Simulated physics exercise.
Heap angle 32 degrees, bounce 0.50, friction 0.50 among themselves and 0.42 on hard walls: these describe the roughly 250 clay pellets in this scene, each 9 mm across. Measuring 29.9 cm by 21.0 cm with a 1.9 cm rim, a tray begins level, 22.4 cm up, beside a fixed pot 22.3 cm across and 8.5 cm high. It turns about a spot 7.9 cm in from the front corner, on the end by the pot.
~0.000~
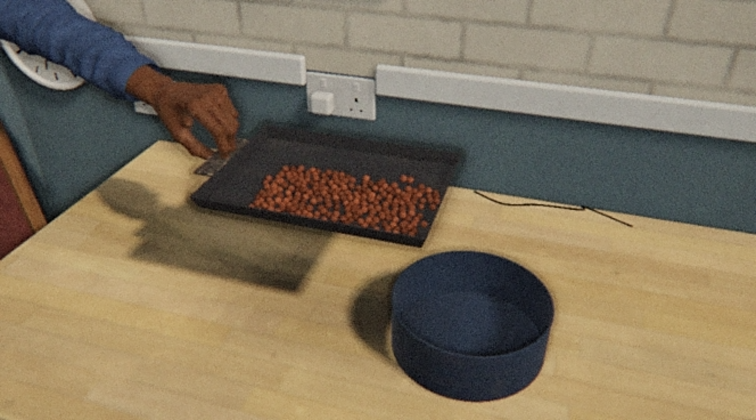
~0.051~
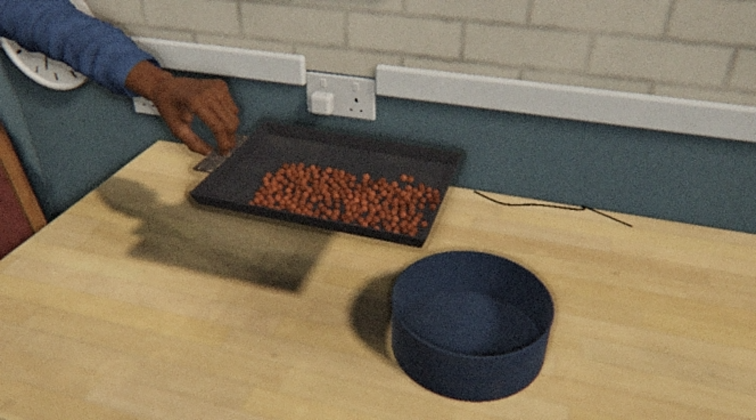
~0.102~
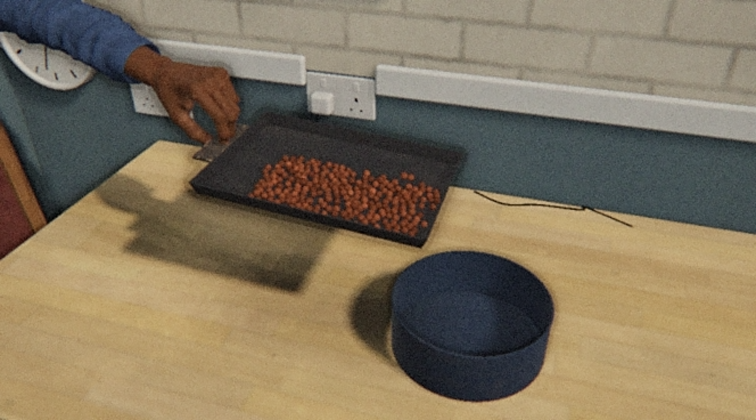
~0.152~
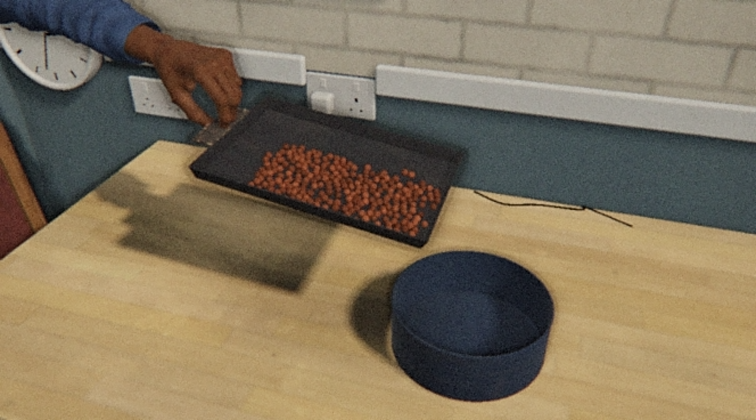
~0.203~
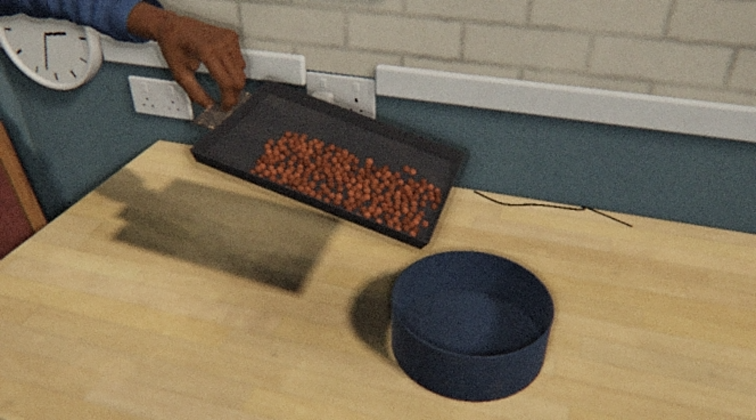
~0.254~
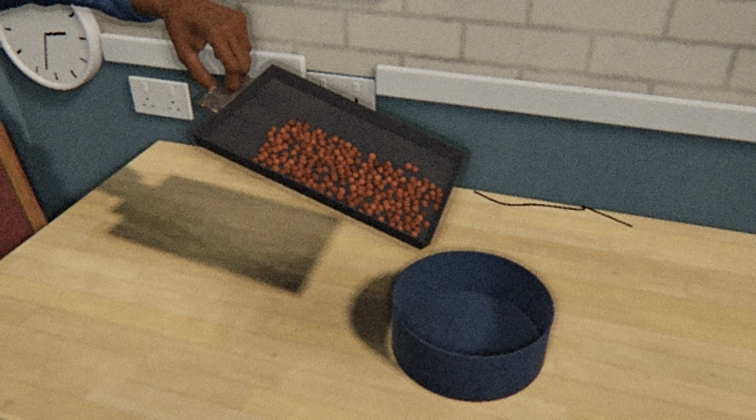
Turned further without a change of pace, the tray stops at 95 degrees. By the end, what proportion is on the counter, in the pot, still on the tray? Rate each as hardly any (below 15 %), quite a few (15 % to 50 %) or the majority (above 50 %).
I would put it this way: Counter: Hardly any, pot: The majority, left on the tray: Hardly any.
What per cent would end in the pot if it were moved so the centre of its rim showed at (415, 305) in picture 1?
Roughly 70 per cent.
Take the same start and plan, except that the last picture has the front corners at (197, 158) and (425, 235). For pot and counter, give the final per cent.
The pot gets 85 and the counter 15.
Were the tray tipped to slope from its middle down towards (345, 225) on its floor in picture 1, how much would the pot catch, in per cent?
I'd estimate about 35 %.
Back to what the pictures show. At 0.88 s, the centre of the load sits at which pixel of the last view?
Estimated load position: Around (444, 207).
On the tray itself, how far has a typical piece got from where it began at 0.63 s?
About 7 cm.
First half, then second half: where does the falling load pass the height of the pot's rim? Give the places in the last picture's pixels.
At roughly (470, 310) first, later on at (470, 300).
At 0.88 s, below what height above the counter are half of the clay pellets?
Roughly 24 cm.
Then, at 0.63 s, tilt 56 degrees; the tray holds 100 %, the pot 0 %.
Then, at 0.88 s, tilt 80 degrees; the tray holds 80 %, the pot 0 %.
After 1.24 s, tilt 95 degrees; the tray holds 0 %, the pot 80 %.
By 2.0 s all is still; counter 5 %, pot 95 %, tray 0 %.
